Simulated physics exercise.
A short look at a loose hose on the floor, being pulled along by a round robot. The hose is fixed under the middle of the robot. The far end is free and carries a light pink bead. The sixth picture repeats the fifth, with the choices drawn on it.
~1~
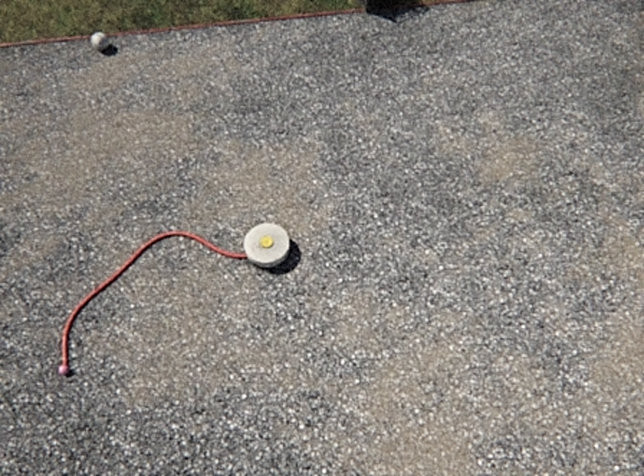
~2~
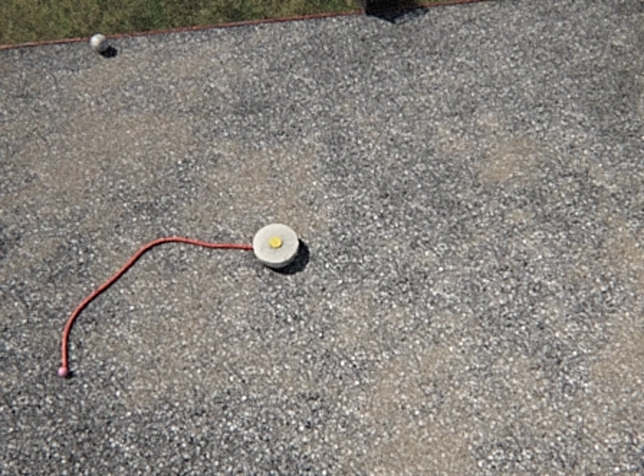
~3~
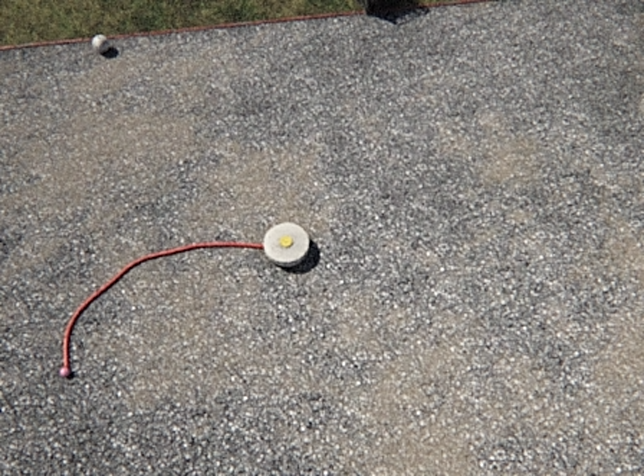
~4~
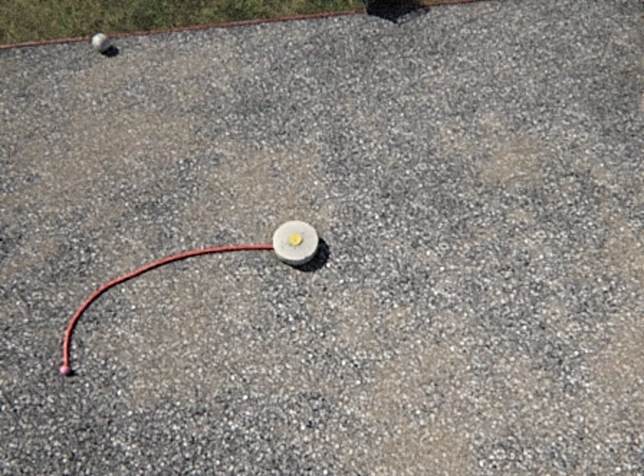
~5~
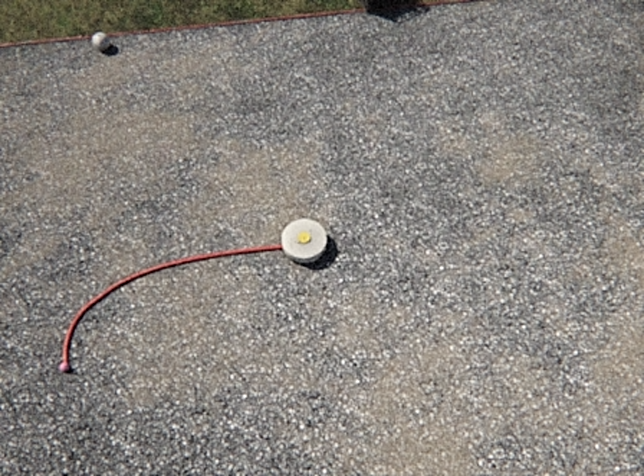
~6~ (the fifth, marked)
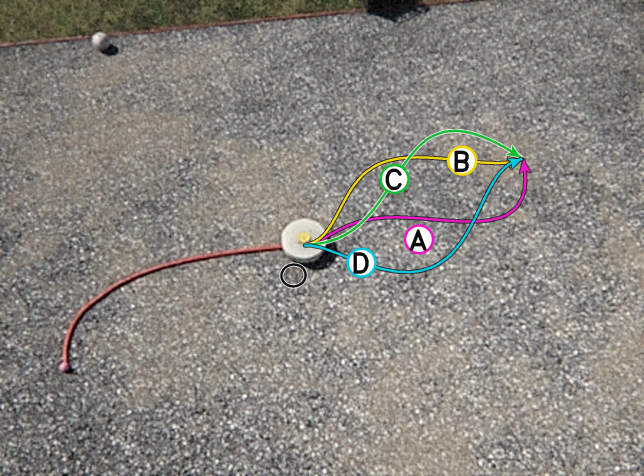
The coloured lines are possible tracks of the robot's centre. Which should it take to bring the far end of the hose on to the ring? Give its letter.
The robot should drive D.
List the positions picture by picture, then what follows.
The first frame shows free end (64, 370); robot (267, 246).
The second frame shows robot (276, 246); free end (64, 372).
The third frame shows robot (287, 245); free end (65, 372).
The fourth frame shows robot (296, 243); free end (65, 370).
The fifth frame shows robot (304, 242); free end (64, 367).
On the marked copy, A from (305, 245) via (442, 220) to (523, 160); B from (305, 245) via (387, 161) to (522, 159); C from (305, 245) via (404, 165) to (520, 157); D from (305, 245) via (449, 256) to (522, 159); the ring at (294, 275).
Taking D. A third of the way, robot (416, 268), middle of the hose (267, 280), free end (121, 310).
Two thirds of the way, robot (483, 200), middle of the hose (360, 261), free end (220, 289).
When it is over, robot (525, 154), middle of the hose (416, 219), free end (294, 273); the free end is on the ring.
As for the rest, A leaves the free end at (289, 255); B leaves the free end at (273, 230); C leaves the free end at (280, 233).
